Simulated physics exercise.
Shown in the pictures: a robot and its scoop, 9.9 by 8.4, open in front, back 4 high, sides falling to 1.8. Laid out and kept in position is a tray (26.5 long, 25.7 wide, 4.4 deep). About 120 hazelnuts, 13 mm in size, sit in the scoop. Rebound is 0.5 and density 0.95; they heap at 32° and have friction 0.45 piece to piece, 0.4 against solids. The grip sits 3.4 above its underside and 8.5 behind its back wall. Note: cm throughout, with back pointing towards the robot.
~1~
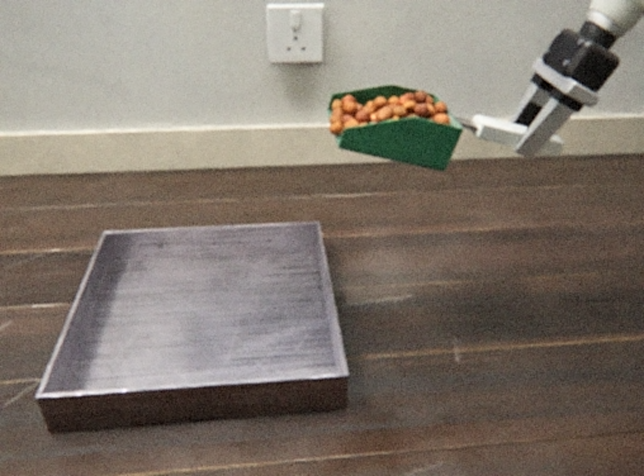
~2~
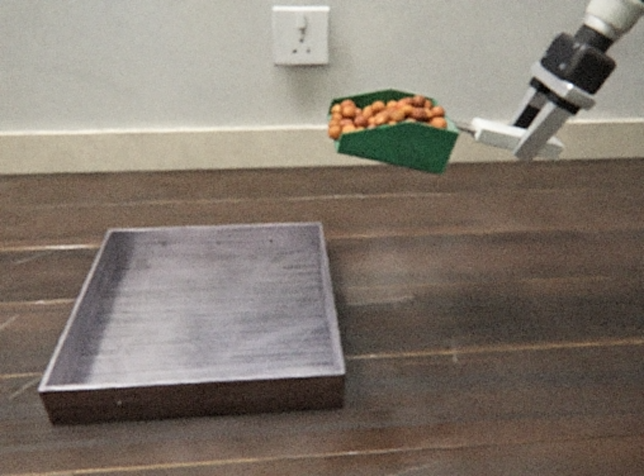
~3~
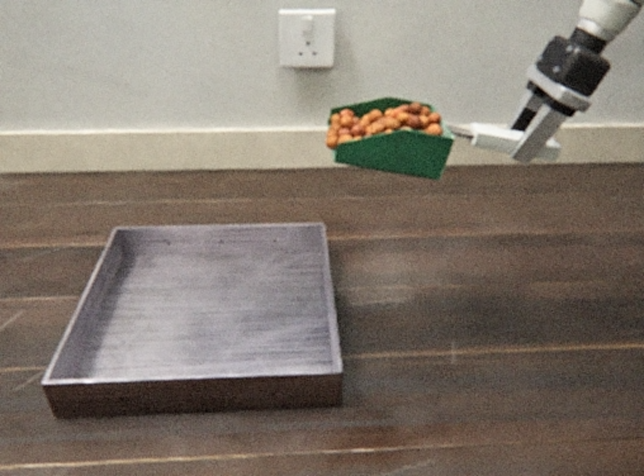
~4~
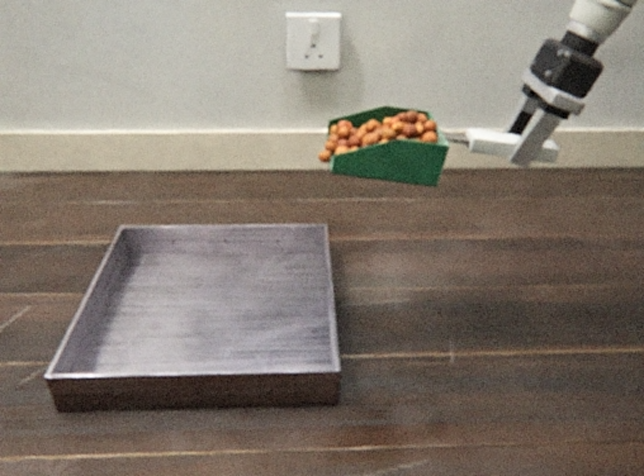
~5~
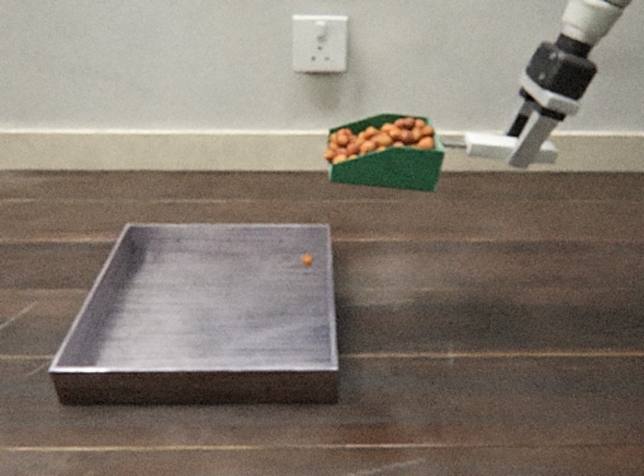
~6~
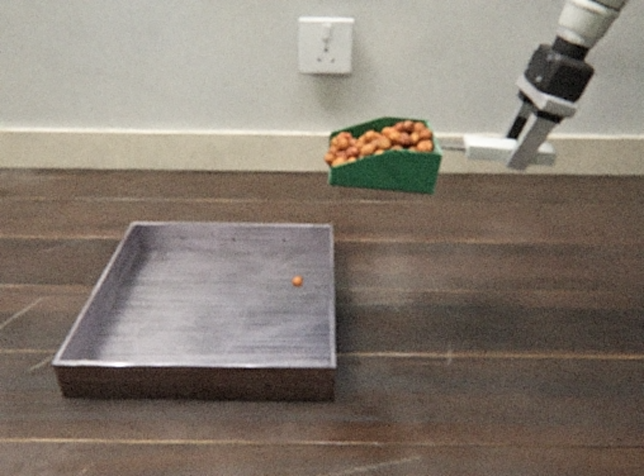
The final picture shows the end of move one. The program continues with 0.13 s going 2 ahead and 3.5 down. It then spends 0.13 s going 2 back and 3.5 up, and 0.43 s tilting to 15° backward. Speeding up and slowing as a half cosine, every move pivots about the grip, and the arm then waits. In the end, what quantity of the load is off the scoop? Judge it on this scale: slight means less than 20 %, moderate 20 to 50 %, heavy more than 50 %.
Slight.
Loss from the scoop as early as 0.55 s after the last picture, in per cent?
Share out: Near 5 %.
Then, 0.28 s later, tilted 5° backward, highest piece 23 above the table; 112 on the scoop, 1 in the tray, 4 in flight or on a rim.
Then, 0.55 s later, tilted 13° backward, highest piece 25 above the table; 112 on the scoop, 5 in the tray.
Then, 0.89 s later, tilted 15° backward, highest piece 25 above the table; 112 on the scoop, 5 in the tray.
Then, 1.94 s later, tilted 15° backward, highest piece 25 above the table; 112 on the scoop, 5 in the tray.
At rest, 112 on the scoop, 5 in the tray. That is 4 % off the scoop.
